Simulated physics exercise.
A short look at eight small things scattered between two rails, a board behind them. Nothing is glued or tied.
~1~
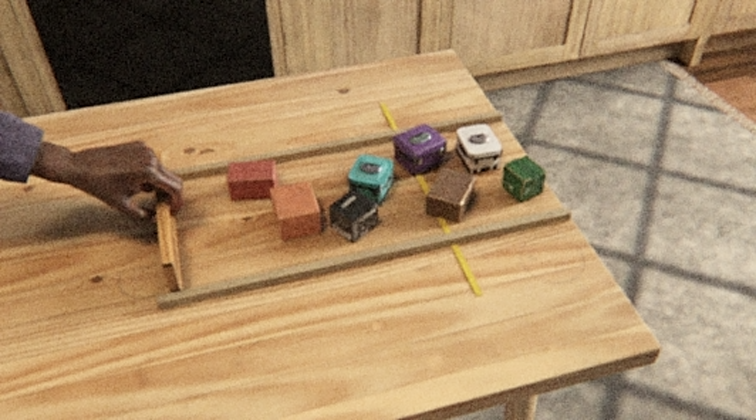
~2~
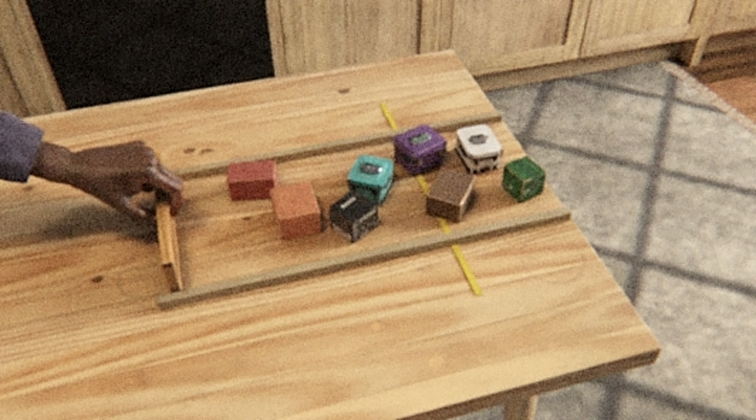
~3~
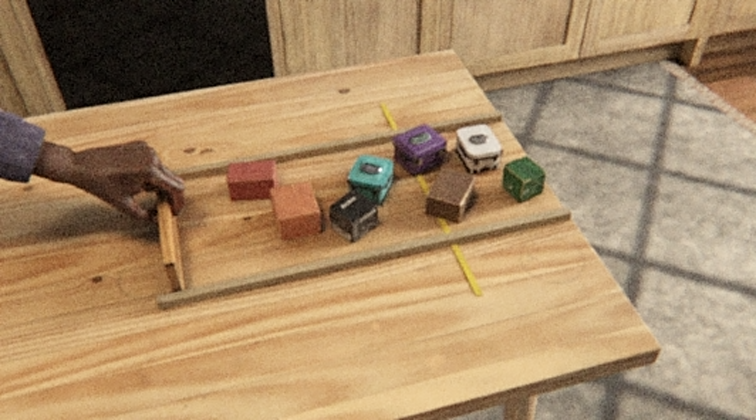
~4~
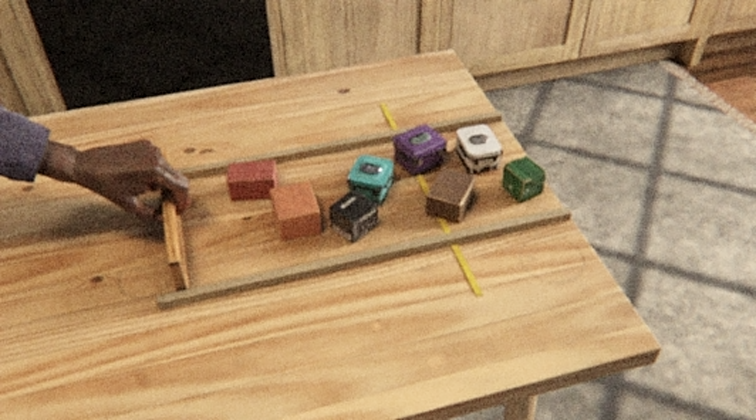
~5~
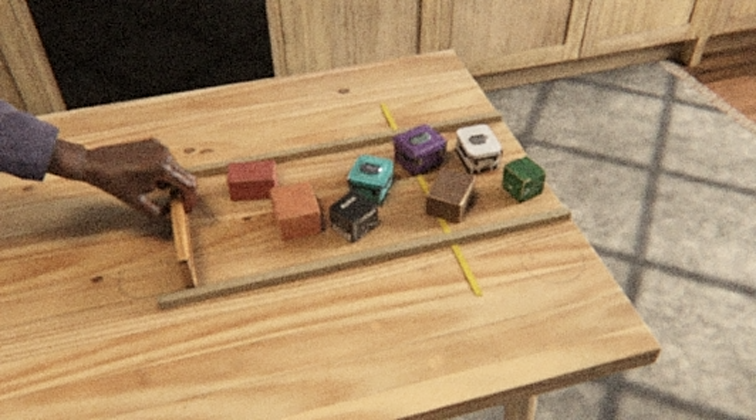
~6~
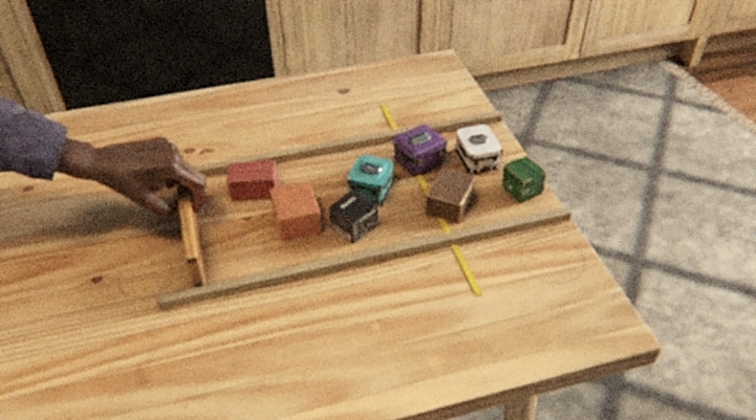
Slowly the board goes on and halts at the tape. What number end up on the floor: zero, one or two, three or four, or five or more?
Here the number that fall off is zero.
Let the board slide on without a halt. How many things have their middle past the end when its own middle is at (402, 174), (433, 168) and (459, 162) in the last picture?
Place by place, 0, 0 and 2.
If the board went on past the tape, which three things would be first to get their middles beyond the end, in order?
The order is the white case, the green box, the purple case.
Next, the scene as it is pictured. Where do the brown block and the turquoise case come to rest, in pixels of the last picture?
The brown block at (492, 194), the turquoise case at (476, 158).
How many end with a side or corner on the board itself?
The number is 3.
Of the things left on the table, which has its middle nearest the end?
That is the white case.
Soon after, none off yet; green box at rest near (523, 179); white case at rest near (478, 149); brown block at rest near (451, 195).
At rest, the number that fall off is zero.
